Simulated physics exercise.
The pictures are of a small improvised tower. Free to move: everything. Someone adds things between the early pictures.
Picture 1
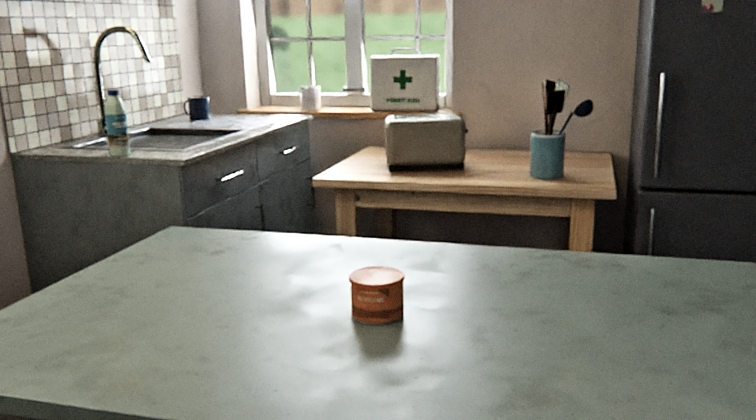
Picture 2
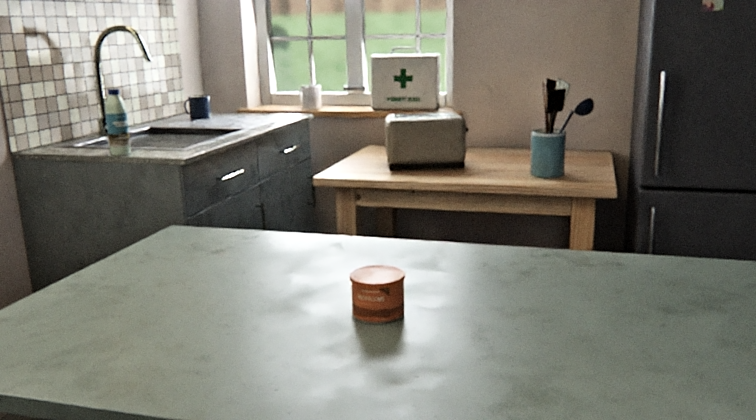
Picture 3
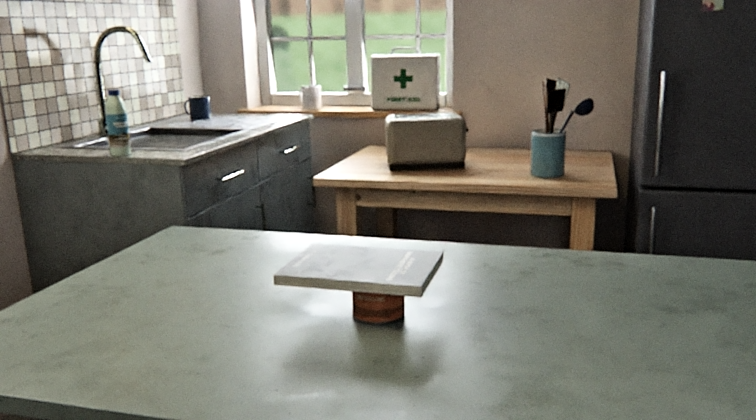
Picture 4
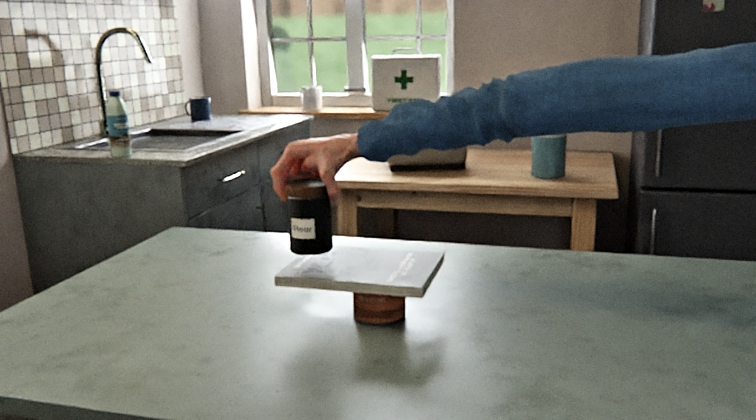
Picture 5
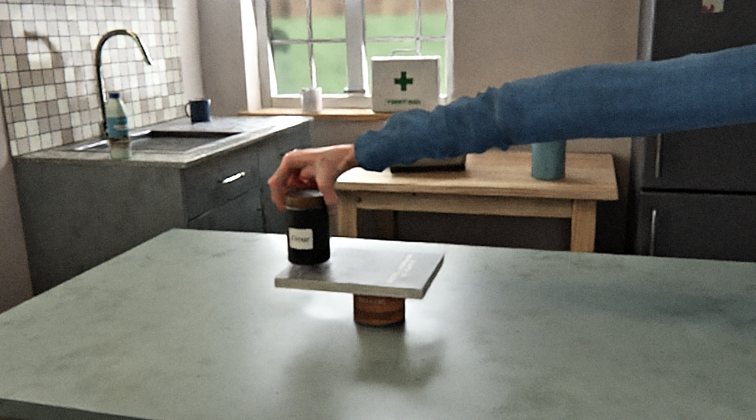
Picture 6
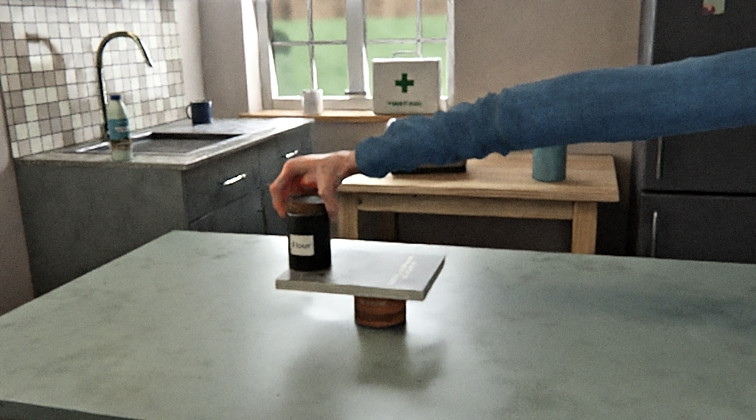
A grey book appears atop a small orange tub, then a hand lowers a black jar onto its left side.
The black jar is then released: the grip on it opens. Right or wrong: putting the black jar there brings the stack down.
Right, the stack comes down.
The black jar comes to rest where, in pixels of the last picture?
In the final view it sits at roughly (271, 286).
Then, 0.30 s on from there, black jar now fallen; grey book turned 35° from how it was put.
Then, 0.40 s on from there, grey book turned 47° from how it was put.
In the end, fallen, black jar; left askew, grey book; orange tub unmoved. At the end, from the last picture's camera, black jar near (271, 285). The stack comes apart.
